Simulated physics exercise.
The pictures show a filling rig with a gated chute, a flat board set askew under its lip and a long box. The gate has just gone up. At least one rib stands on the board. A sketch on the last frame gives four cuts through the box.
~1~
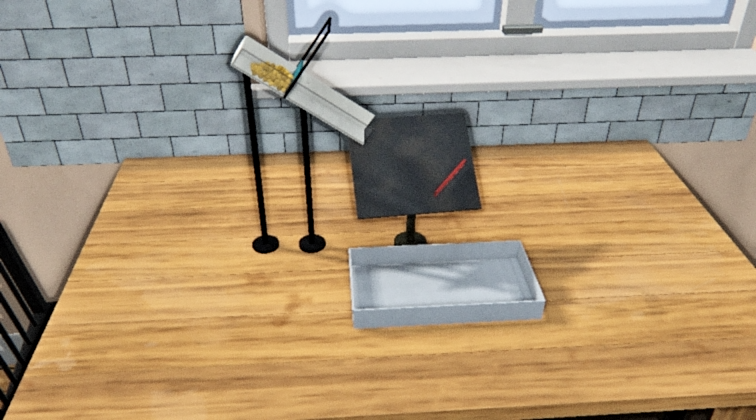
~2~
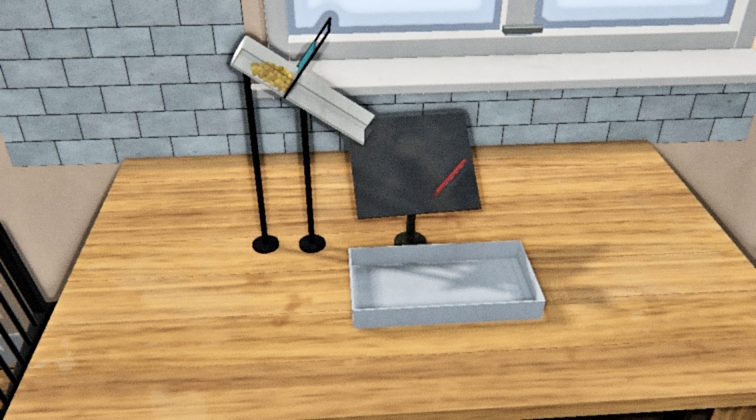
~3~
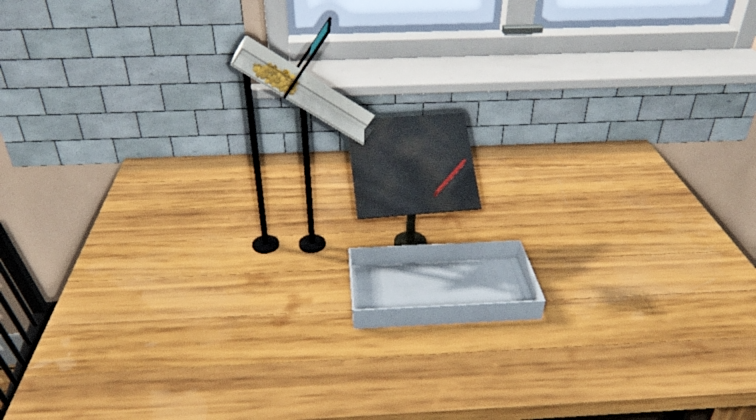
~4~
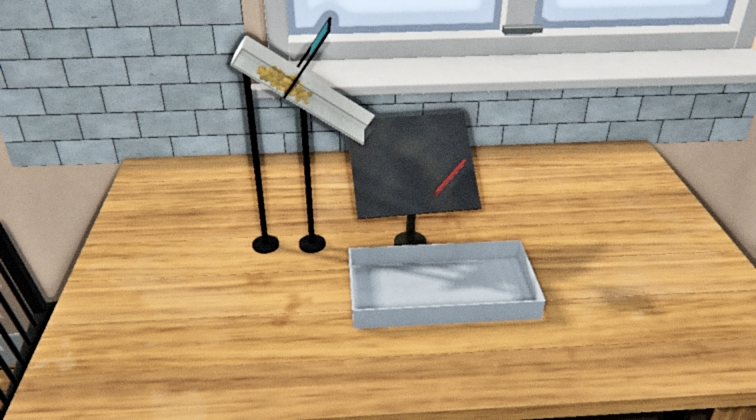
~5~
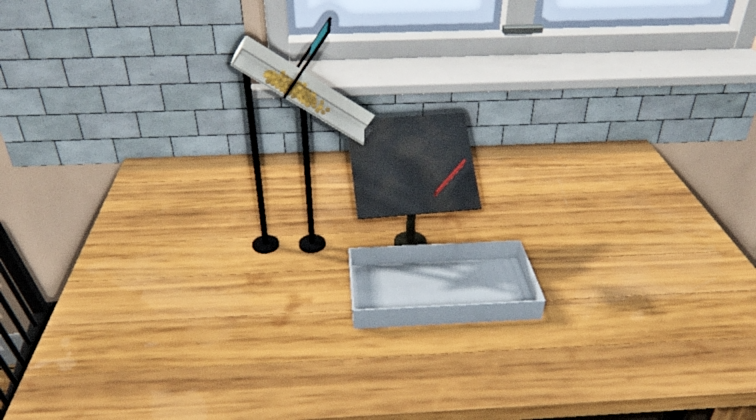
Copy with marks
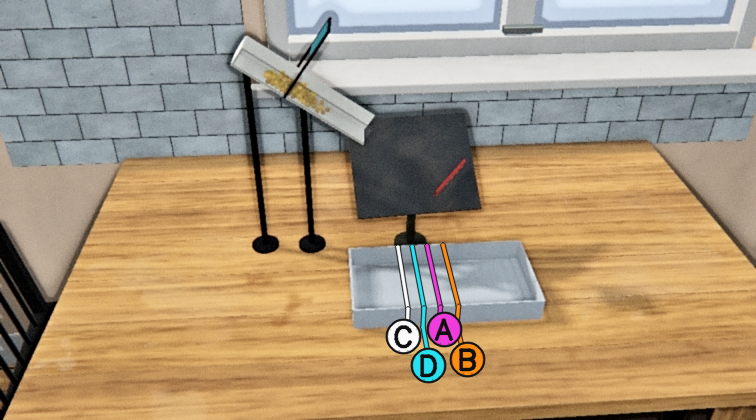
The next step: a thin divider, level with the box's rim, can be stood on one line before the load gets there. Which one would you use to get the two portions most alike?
I would pick line A.
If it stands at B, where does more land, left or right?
Left.
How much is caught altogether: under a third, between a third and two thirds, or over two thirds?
About that: Over two thirds.
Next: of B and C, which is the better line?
B it is.
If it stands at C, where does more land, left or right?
Right.
On the marked copy, line A crosses the front rim at (440, 306); line B crosses the front rim at (458, 305); line C crosses the front rim at (407, 307); line D crosses the front rim at (423, 307).
With A, of what is caught, close to half on the left of the divider, close to half on the right.
With B, of what is caught, the bulk on the left of the divider, close to a quarter on the right.
With C, of what is caught, only a few on the left of the divider, all but a few on the right.
With D, of what is caught, a small share on the left of the divider, all but a few on the right.
